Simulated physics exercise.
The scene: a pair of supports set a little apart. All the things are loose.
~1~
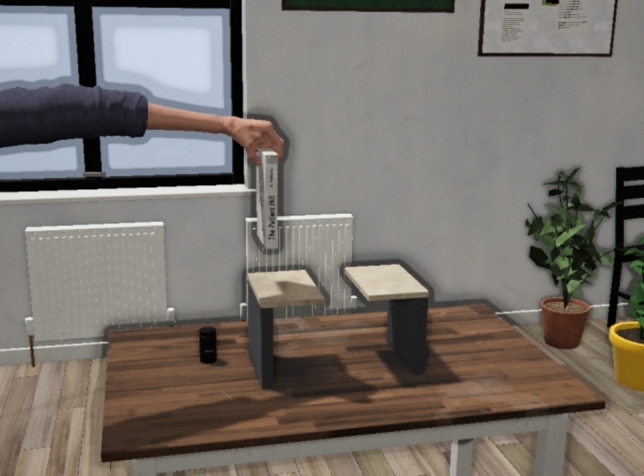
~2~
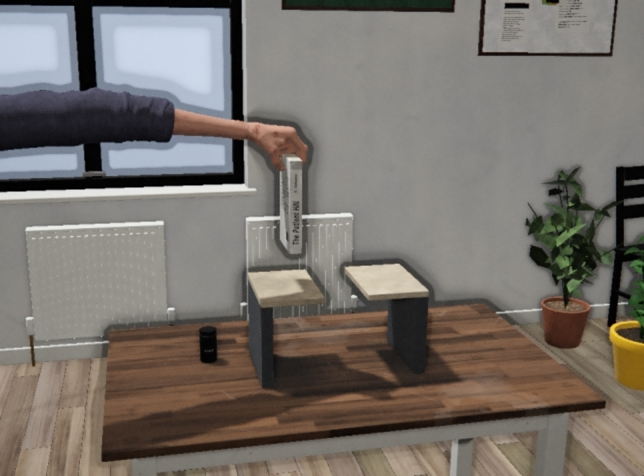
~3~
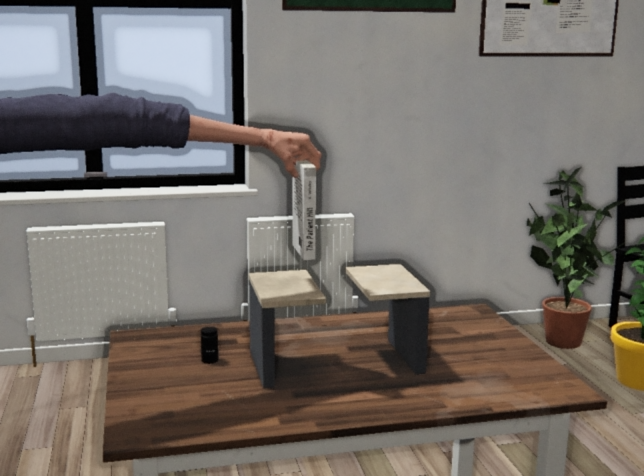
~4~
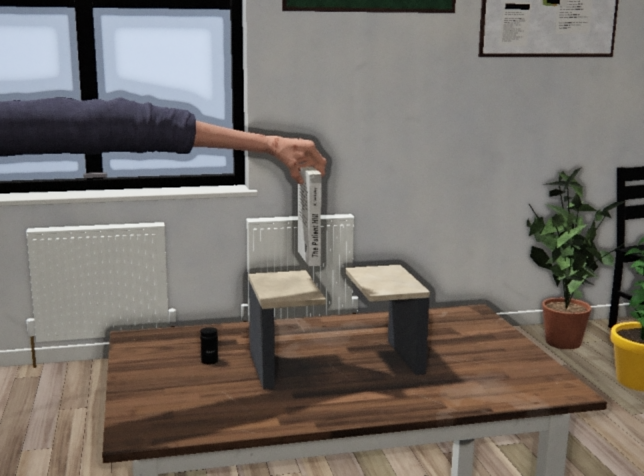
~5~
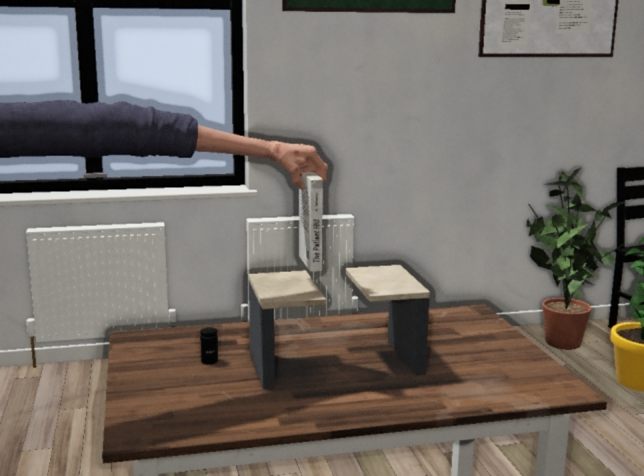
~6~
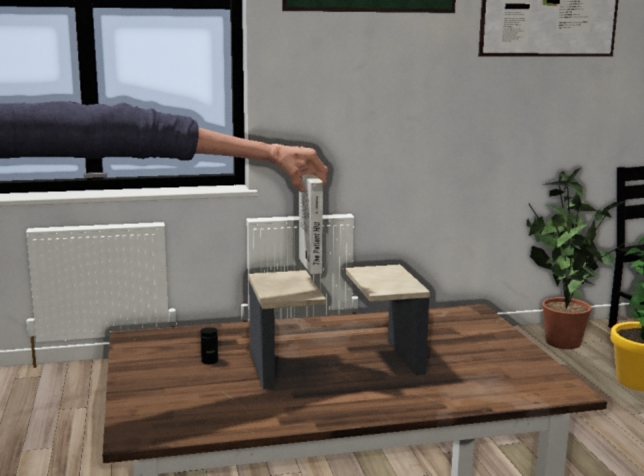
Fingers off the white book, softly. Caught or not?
Here the book is caught.
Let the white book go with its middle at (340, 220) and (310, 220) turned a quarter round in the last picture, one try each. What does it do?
First, it reaches the table; second, it stays on top.
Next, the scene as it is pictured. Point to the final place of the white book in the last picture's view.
Around (310, 241).
Then, 0.20 s after the last picture, white book slid a little near (310, 241).
Then, 0.30 s after the last picture, white book resting near (310, 241).
At rest, moved from the start, white book; black shaker in place. Seen from the same camera at the end, white book near (310, 241). The book lodges.
